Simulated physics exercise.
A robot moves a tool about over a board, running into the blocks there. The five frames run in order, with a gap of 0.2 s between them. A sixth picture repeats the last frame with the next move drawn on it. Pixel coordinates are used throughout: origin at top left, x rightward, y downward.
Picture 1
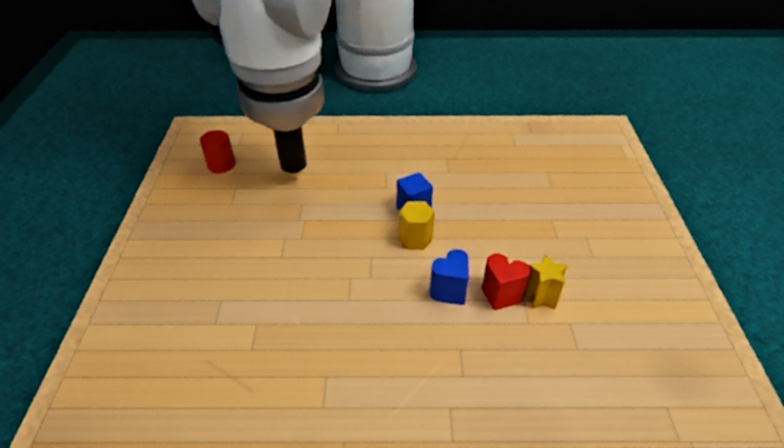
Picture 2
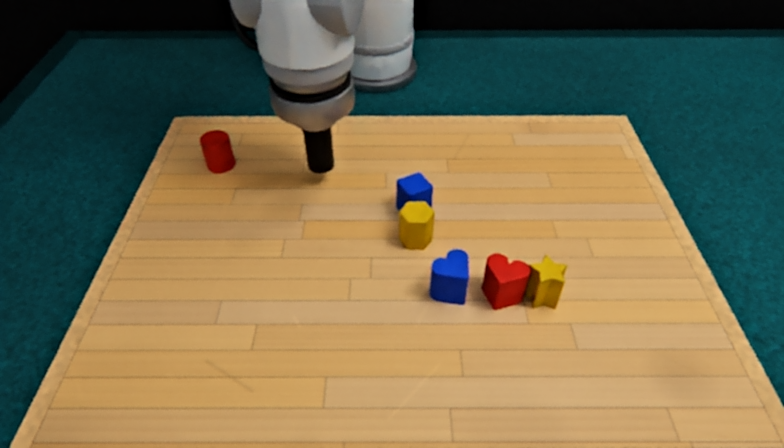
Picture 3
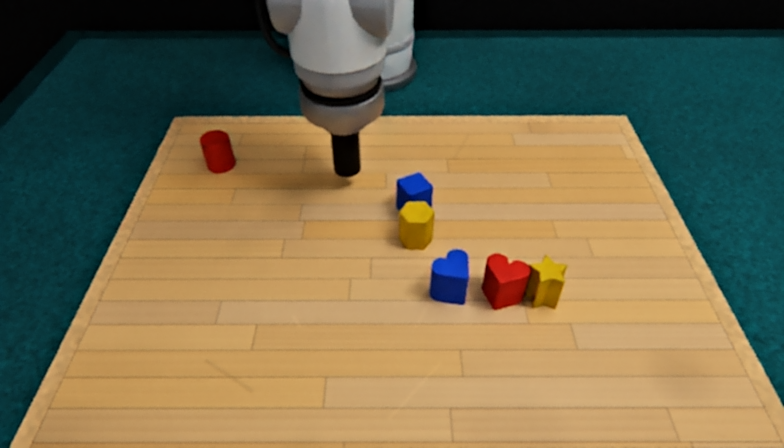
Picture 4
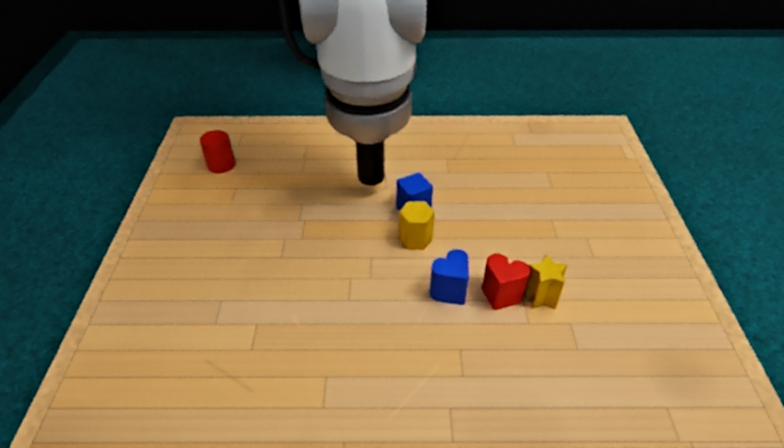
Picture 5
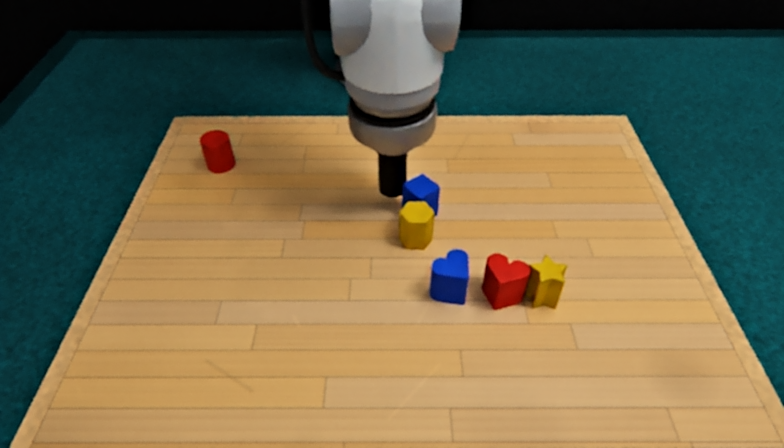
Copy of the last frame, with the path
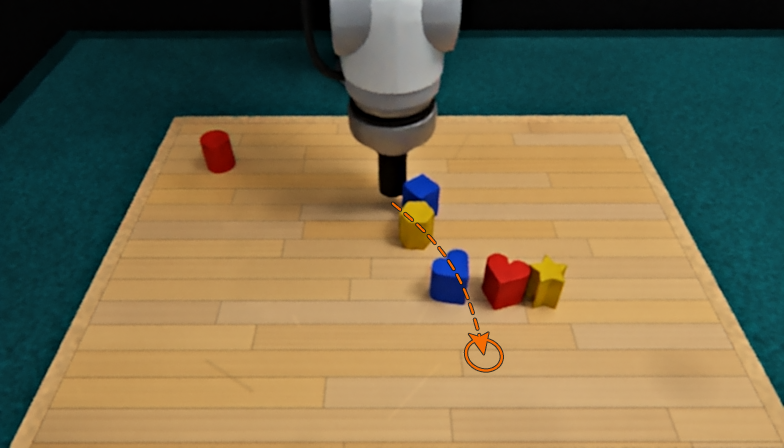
On a wooden board with scattered red, blue and yellow blocks, a robot arm slid its black tip rightward and slightly nearer, then nudged the blue block behind the yellow hexagon a little to the right.
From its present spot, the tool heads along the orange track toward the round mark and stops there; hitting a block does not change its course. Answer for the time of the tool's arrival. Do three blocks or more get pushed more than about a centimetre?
Short answer: Yes.
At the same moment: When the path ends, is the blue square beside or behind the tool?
Yes
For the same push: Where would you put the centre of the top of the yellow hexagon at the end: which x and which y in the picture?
My best guess is (427, 254).
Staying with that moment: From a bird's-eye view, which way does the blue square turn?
It twists against the clock when seen from above.
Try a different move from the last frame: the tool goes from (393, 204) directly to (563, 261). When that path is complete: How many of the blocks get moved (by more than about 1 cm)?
It's going to be one.
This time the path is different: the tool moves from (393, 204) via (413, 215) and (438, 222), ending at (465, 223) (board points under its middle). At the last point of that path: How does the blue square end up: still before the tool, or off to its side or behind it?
The tool will still be pushing it.
Drawn move, from (393, 204) by way of (433, 241) and (465, 290) to (484, 355).
On the path given first. One third of the way, tool at (435, 227); yellow hexagon at (429, 236), turned 25° clockwise; blue square at (454, 197), turned 85° anticlockwise.
Two thirds of the way, tool at (467, 276); yellow hexagon at (427, 254), turned 60° clockwise; blue square at (454, 197), turned 85° anticlockwise; blue heart block at (453, 290), turned 20° clockwise.
At the end, tool at (487, 341); yellow hexagon at (427, 254), turned 60° clockwise; blue square at (454, 197), turned 85° anticlockwise; blue heart block at (451, 317), turned 125° clockwise; red heart block still.
